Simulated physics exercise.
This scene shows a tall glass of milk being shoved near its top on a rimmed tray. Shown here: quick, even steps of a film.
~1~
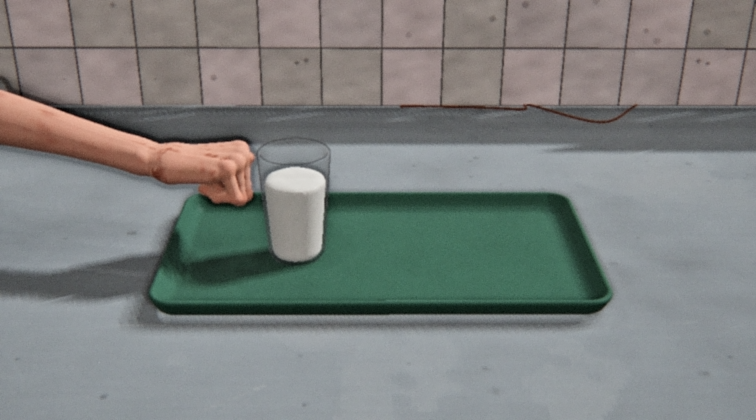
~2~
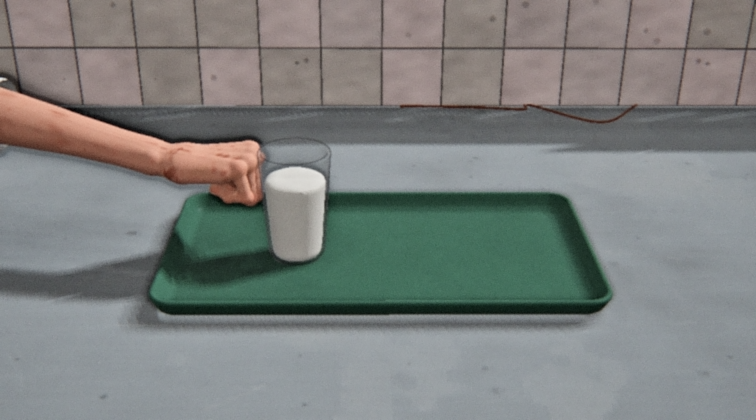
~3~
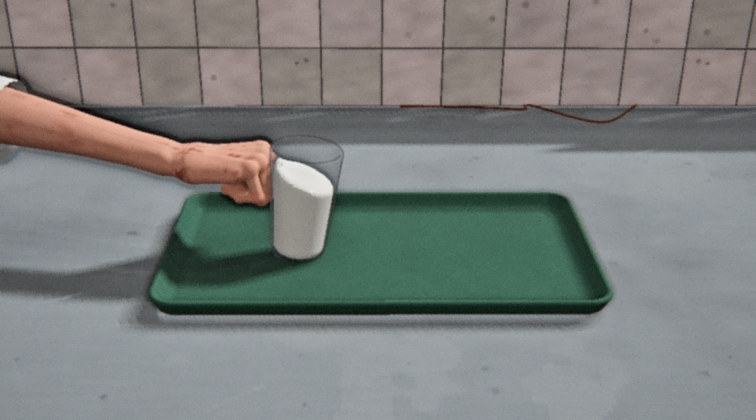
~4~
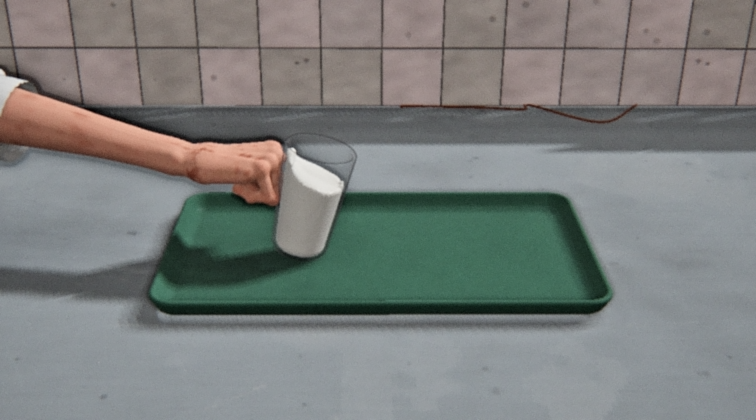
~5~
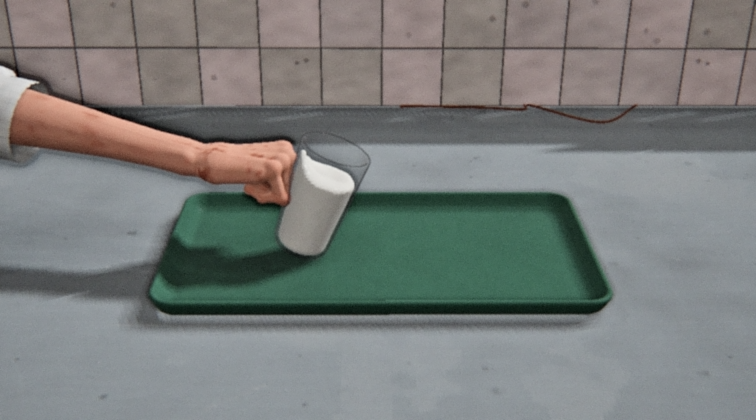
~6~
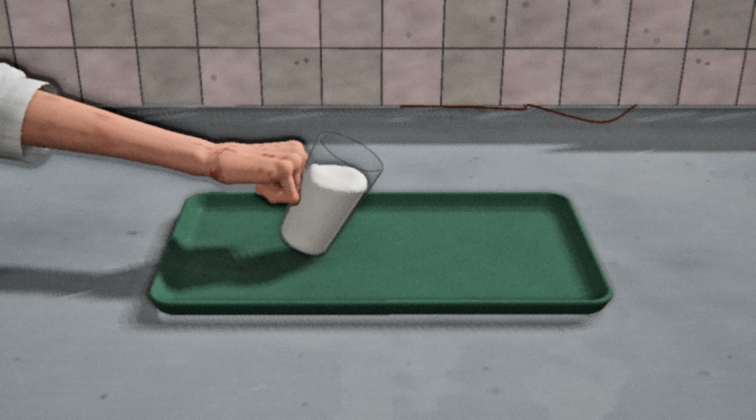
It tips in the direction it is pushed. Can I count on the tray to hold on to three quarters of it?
Over a quarter flows away.
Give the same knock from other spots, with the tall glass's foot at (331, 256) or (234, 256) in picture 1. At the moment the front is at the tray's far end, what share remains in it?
Respectively, some 65 and 45 percent.
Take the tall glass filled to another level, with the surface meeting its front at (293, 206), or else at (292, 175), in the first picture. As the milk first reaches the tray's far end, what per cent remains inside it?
The first fill keeps 50 percent and the second keeps 55 percent.
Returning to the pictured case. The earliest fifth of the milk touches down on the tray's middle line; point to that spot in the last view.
I'd put it at roughly (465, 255) on the centre line.
A moment on, the tall glass is falling and 99 per cent is in the glass, 0 on the tray and 1 above or beyond its rim.
Next, the tall glass lies on its side and 67 per cent is in the glass, 18 on the tray and 15 above or beyond its rim.
Then the tall glass lies on its side and 36 per cent is in the glass, 48 on the tray and 16 above or beyond its rim.
Later the tall glass lies on its side and 19 per cent is in the glass, 44 on the tray and 37 above or beyond its rim.
In the end 64 per cent is held by tray and glass, 36 is off the tray.
